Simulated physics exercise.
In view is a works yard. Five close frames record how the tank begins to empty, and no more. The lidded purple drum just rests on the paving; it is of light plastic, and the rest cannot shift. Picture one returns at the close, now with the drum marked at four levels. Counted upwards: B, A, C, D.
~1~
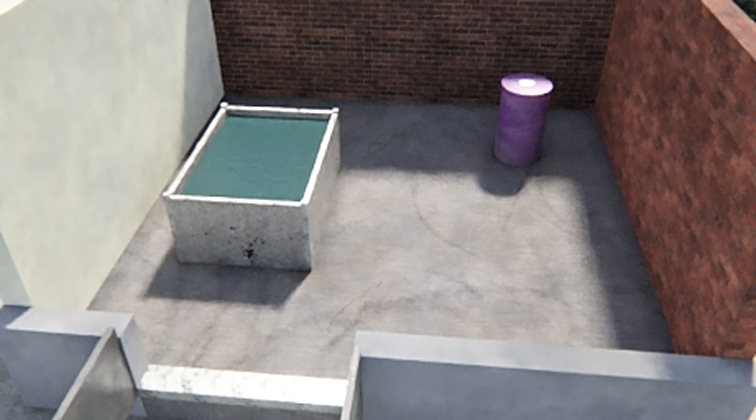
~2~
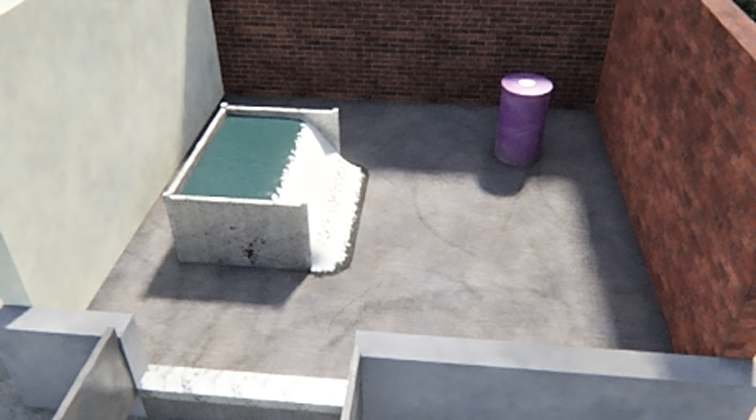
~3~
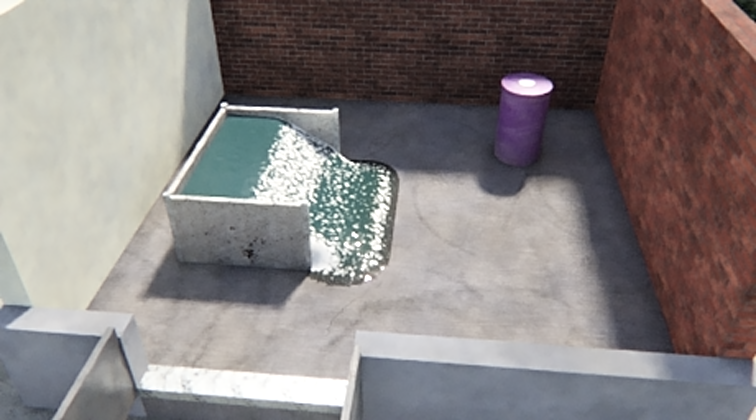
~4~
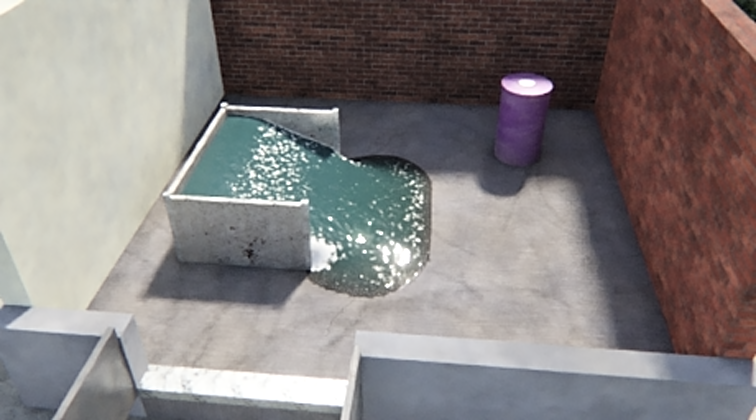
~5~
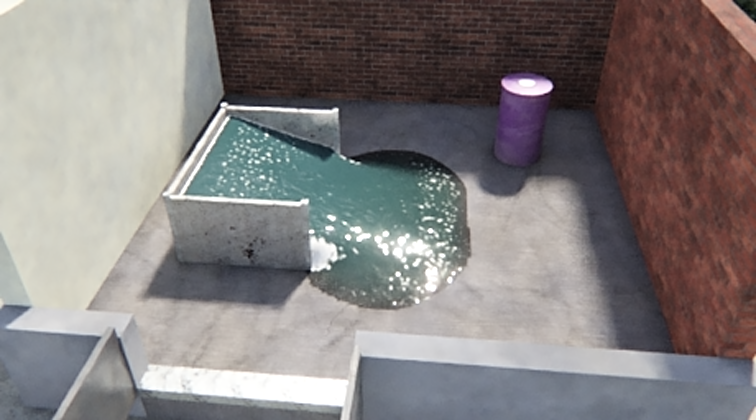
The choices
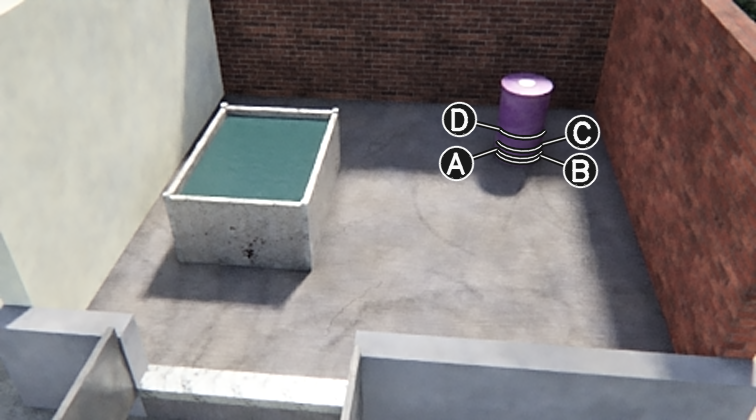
In a walled works yard, a full concrete tank's right side opened and green water poured out, foaming white at first, then spreading across the ground in a widening pool toward a purple drum.
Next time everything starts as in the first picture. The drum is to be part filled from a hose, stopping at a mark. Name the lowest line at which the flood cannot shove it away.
C will do.
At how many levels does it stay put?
Two.
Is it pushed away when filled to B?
Yes, that goes wrong.
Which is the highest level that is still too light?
That would be A.
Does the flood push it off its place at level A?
Yes.
On the marked copy, A at (520, 158); B at (519, 162); C at (521, 151); D at (523, 137); from the bottom up B, A, C, D.
With A, it is pushed about half its own width away.
With B, it is pushed about twice its own width away.
With C, it does not move.
With D, it does not move.
